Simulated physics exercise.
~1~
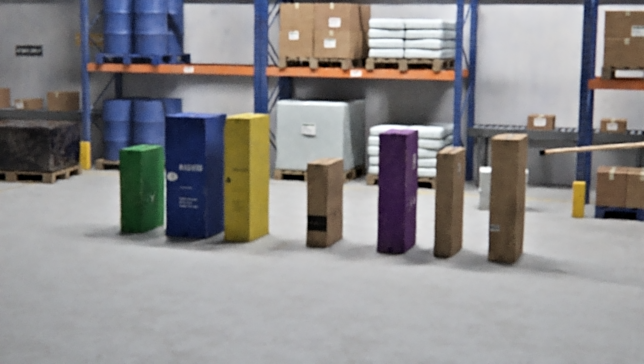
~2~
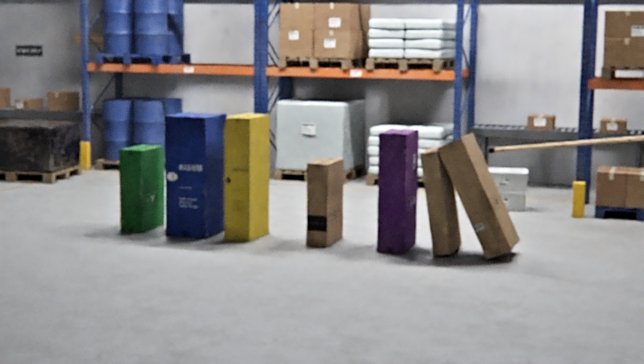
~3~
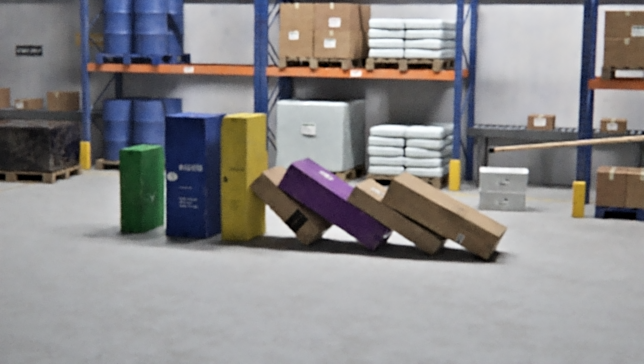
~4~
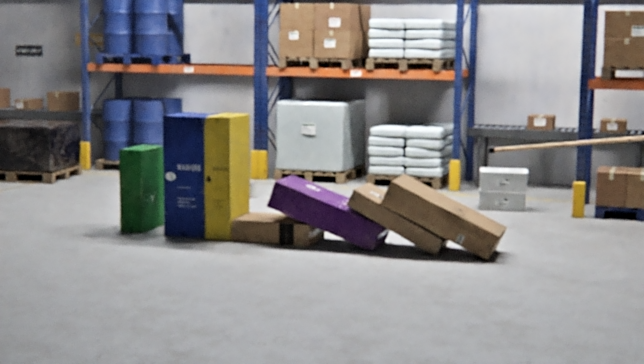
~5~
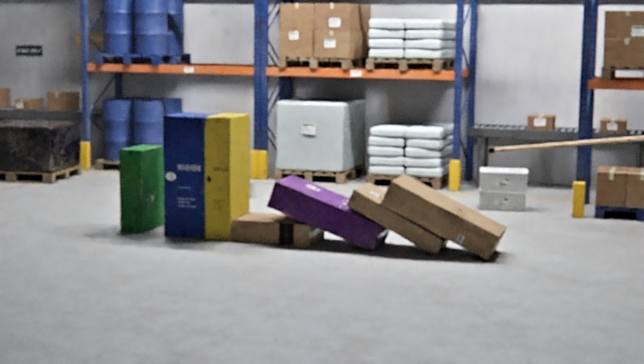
In a warehouse, a pole pushed the rightmost of seven upright cartons leftward, toppling it and the next brown one, then the purple and small brown cartons, which nudged the yellow one against the blue, leaving yellow, blue and green standing.
